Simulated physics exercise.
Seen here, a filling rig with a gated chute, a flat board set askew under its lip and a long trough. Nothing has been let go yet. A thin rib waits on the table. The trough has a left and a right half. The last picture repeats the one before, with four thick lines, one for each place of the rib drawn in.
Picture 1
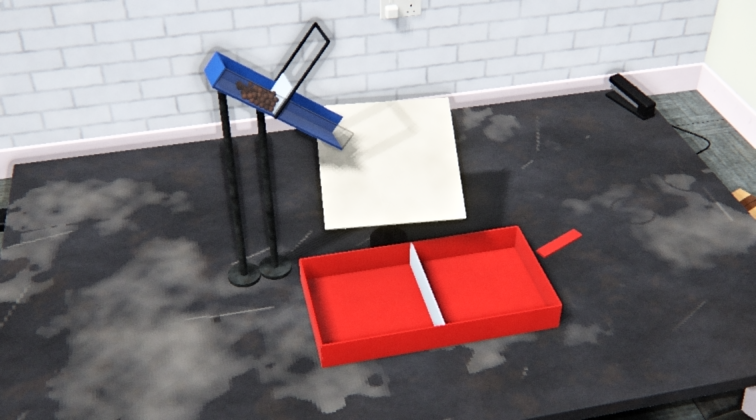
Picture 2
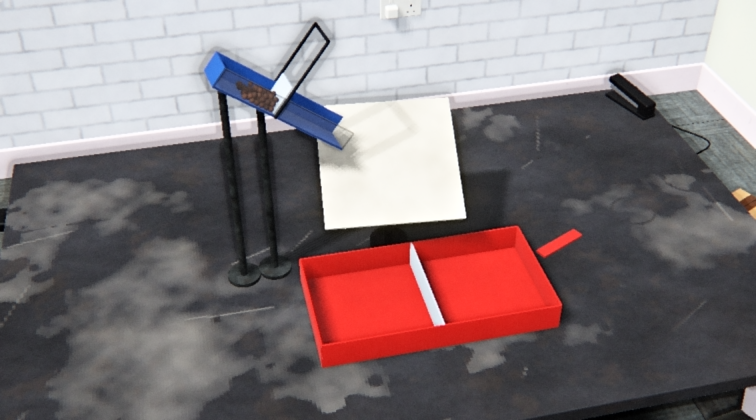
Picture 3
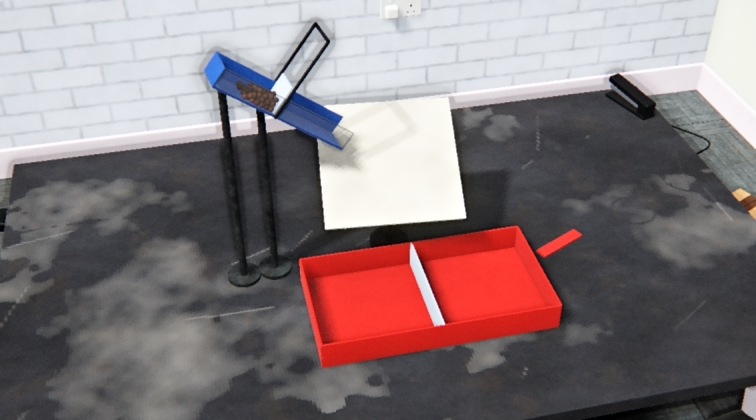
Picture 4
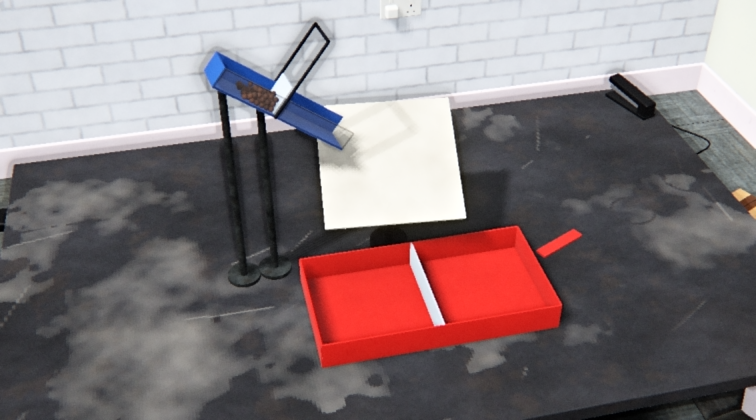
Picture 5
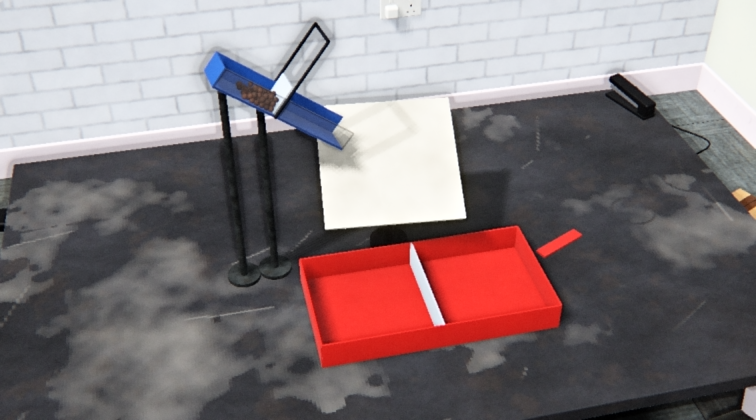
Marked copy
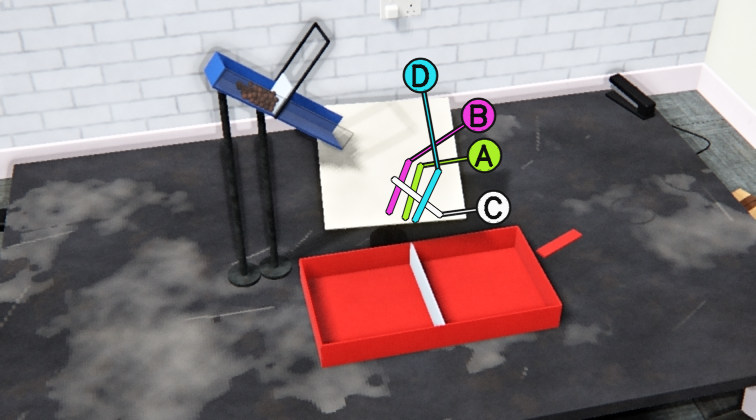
A blue chute holding small brown berries stands motionless above a divided red trough.
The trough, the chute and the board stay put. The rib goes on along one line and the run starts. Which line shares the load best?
Use line C.
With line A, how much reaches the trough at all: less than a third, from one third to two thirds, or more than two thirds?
Line A gives more than two thirds.
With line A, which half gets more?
The left half.
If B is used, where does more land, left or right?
The left half.
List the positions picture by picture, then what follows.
The first frame shows load behind the gate (262, 97), allspice berries; lip of the chute (337, 141), sloping fairly steeply.
The second frame shows middle of the board (389, 161), tilted fairly steeply; middle of its low edge (396, 223); of its high edge (382, 102).
The third frame shows front corners of the trough (322, 346) and (561, 305); front end of its middle wall (444, 325); gate still shut (286, 85).
The fourth frame shows middle of the load (262, 97); lip (337, 141).
The fifth frame shows middle of the load (262, 97); lip (337, 141).
On the marked copy, line A from (420, 165) to (405, 217); line B from (408, 161) to (389, 211); line C from (394, 179) to (439, 214); line D from (438, 171) to (415, 219).
If A is chosen, of what is caught, almost all in the left half, about a tenth in the right.
If B is chosen, of what is caught, almost all in the left half, about a tenth in the right.
If C is chosen, of what is caught, roughly a third in the left half, roughly two thirds in the right.
If D is chosen, of what is caught, almost all in the left half, about a tenth in the right.
